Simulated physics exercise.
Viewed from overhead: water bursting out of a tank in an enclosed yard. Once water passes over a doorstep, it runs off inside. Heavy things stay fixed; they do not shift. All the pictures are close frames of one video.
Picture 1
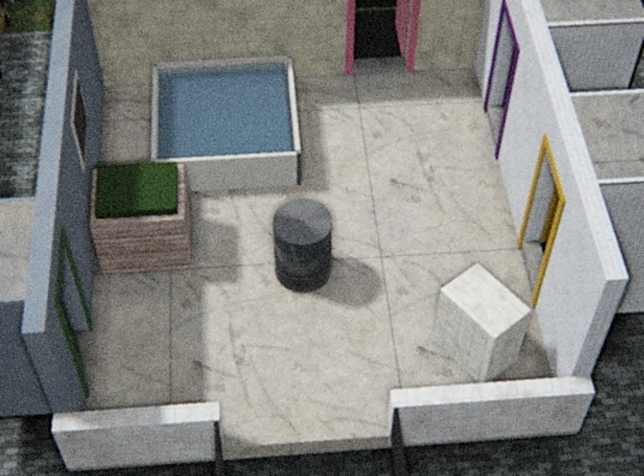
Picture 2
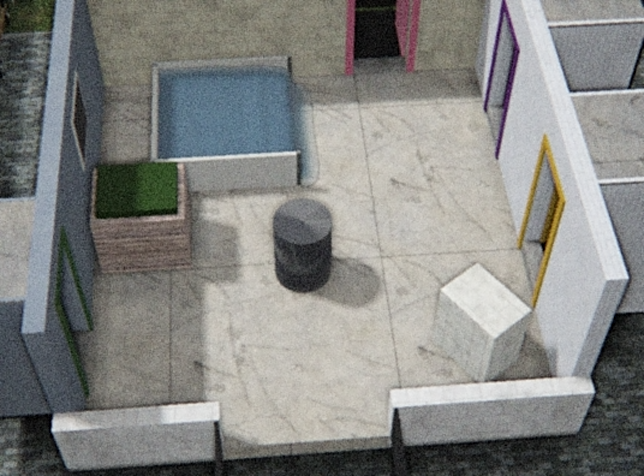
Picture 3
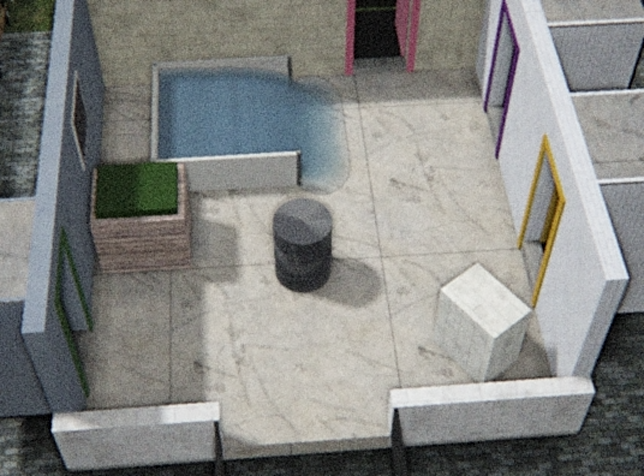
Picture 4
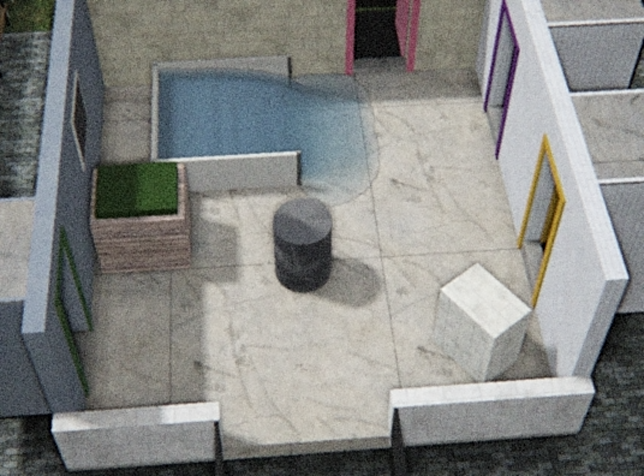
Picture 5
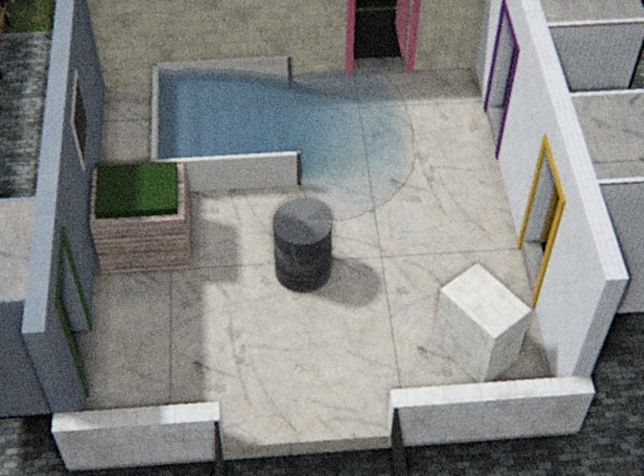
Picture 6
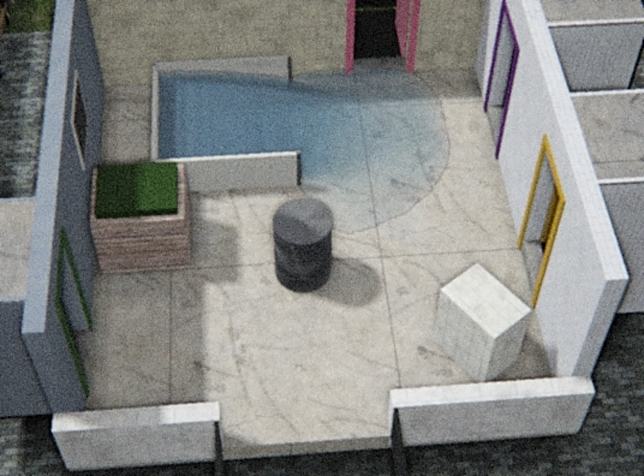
In a walled yard seen from above, water pours from the opened right side of a tank and spreads rightward across the pale floor in a widening, rounded sheet, while the dark barrel, white block and planter stay still.
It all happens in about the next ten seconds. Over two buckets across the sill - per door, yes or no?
Yellow door no, green door no, purple door yes, pink door yes.
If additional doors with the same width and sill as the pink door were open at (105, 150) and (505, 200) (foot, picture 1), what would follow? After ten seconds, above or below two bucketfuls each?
Door by door: Ends up below, then ends up above.
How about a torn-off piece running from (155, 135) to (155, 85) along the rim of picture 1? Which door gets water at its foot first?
Green-painted one.
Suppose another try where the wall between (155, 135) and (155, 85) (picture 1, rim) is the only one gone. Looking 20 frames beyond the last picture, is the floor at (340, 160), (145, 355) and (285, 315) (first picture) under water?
In turn: Untouched, then inundated, then untouched.
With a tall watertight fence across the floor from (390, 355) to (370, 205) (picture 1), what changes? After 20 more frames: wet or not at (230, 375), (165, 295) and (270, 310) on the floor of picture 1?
Taking the points in the order given, they are high and dry, high and dry and high and dry.
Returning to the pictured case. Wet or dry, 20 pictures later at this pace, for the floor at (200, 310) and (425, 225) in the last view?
Result, in the order given: Not wetted / wetted.
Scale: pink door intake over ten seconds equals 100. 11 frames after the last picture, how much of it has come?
Estimate: Some 15 per cent.
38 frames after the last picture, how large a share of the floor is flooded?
It should be close to 70 %.
A moment on, water covers 30 % of the floor; the yellow door not reached, the green door not reached, the purple door under two buckets in, the pink door wet at the sill, nothing in.
Next, water covers 35 % of the floor; the yellow door wet at the sill, nothing in, the green door not reached, the purple door far over two buckets in, the pink door under two buckets in.
Then, water covers 40 % of the floor; the yellow door wet at the sill, nothing in, the green door not reached, the purple door far over two buckets in, the pink door over two buckets in.
Later, water covers 70 % of the floor; the yellow door wet at the sill, nothing in, the green door not reached, the purple door far over two buckets in, the pink door over two buckets in.
In the end, water covers 95 % of the floor; the yellow door wet at the sill, nothing in, the green door under two buckets in, the purple door far over two buckets in, the pink door over two buckets in.
